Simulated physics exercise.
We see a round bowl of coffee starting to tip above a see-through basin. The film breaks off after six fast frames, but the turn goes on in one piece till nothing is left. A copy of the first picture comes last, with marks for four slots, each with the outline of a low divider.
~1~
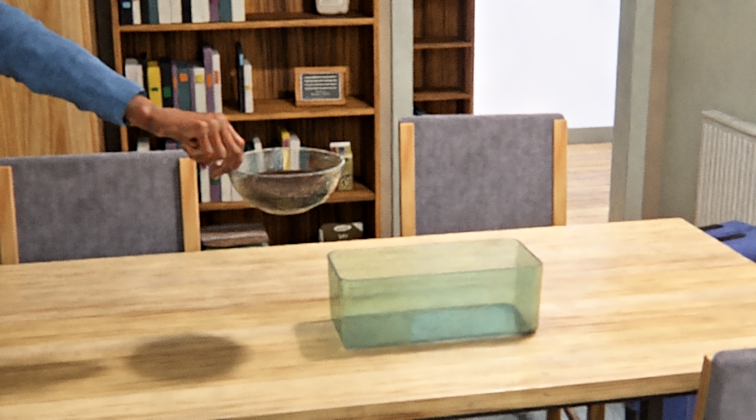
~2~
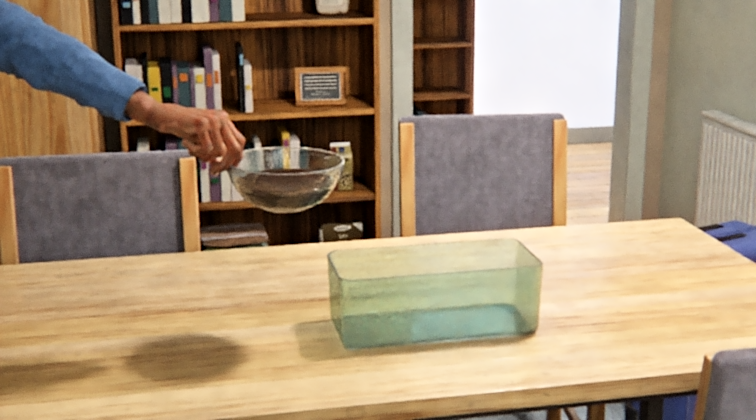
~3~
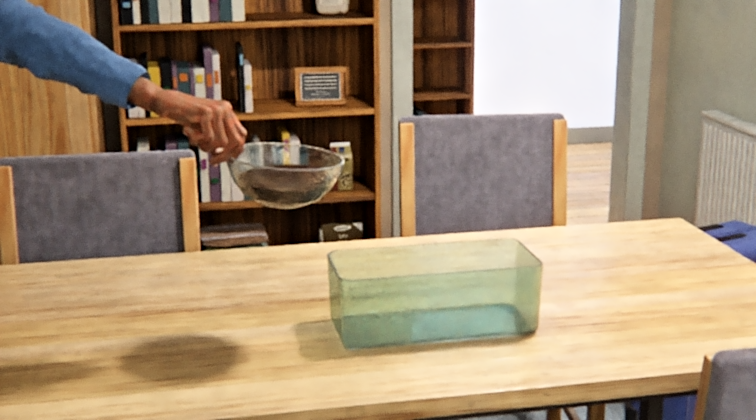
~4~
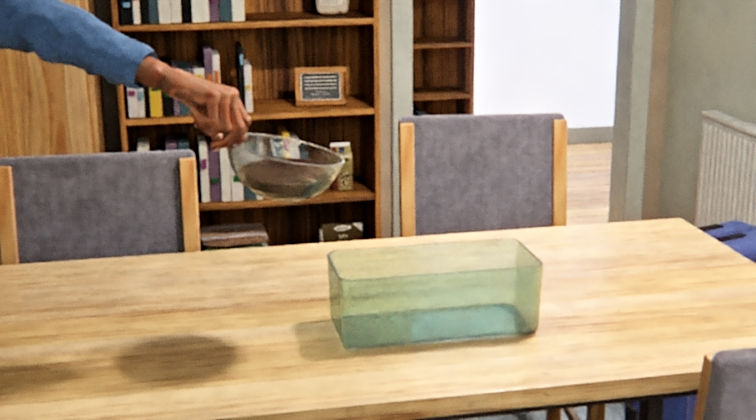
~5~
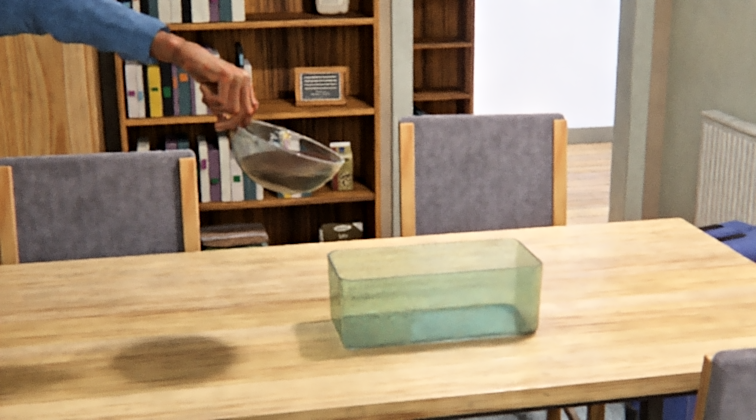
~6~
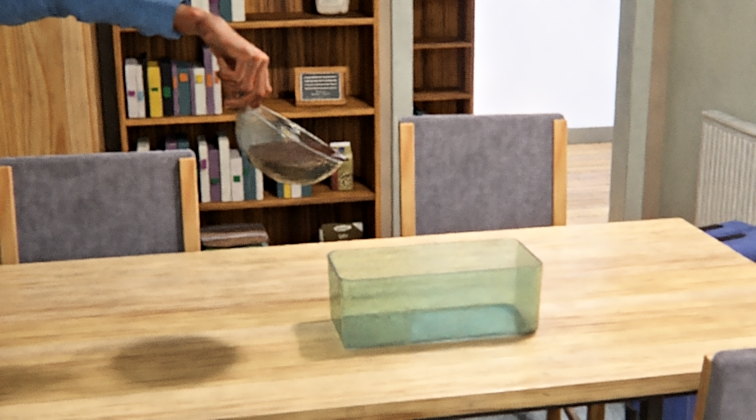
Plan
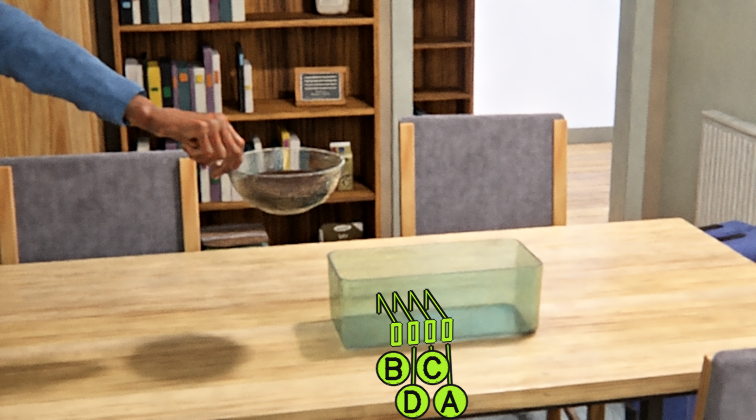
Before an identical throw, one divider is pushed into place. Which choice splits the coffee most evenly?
C is best.
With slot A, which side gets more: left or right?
The left side.
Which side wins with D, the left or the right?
The right side.
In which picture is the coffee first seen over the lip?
In picture 6.
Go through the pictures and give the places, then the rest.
The first picture shows upright, lip at (341, 158); basin from (342, 348) to (538, 331); nothing has left yet.
The second picture shows upright, lip at (341, 158); nothing has left yet.
The third picture shows tipped about 6°, lip at (341, 158); nothing has left yet.
The fourth picture shows tipped about 13°, lip at (341, 158); nothing has left yet.
The fifth picture shows tipped about 22°, lip at (341, 158); nothing has left yet.
The sixth picture shows tipped about 33°, lip at (341, 158); coffee is over the lip, down to (341, 158).
On the marked copy, A at (447, 345); B at (397, 349); C at (431, 346); D at (414, 348).
With A, about 87 % ends left of the wall and 10 % right of it; 3 % is lost outside.
With B, about 11 % ends left of the wall and 87 % right of it.
With C, about 51 % ends left of the wall and 47 % right of it.
With D, about 16 % ends left of the wall and 82 % right of it.
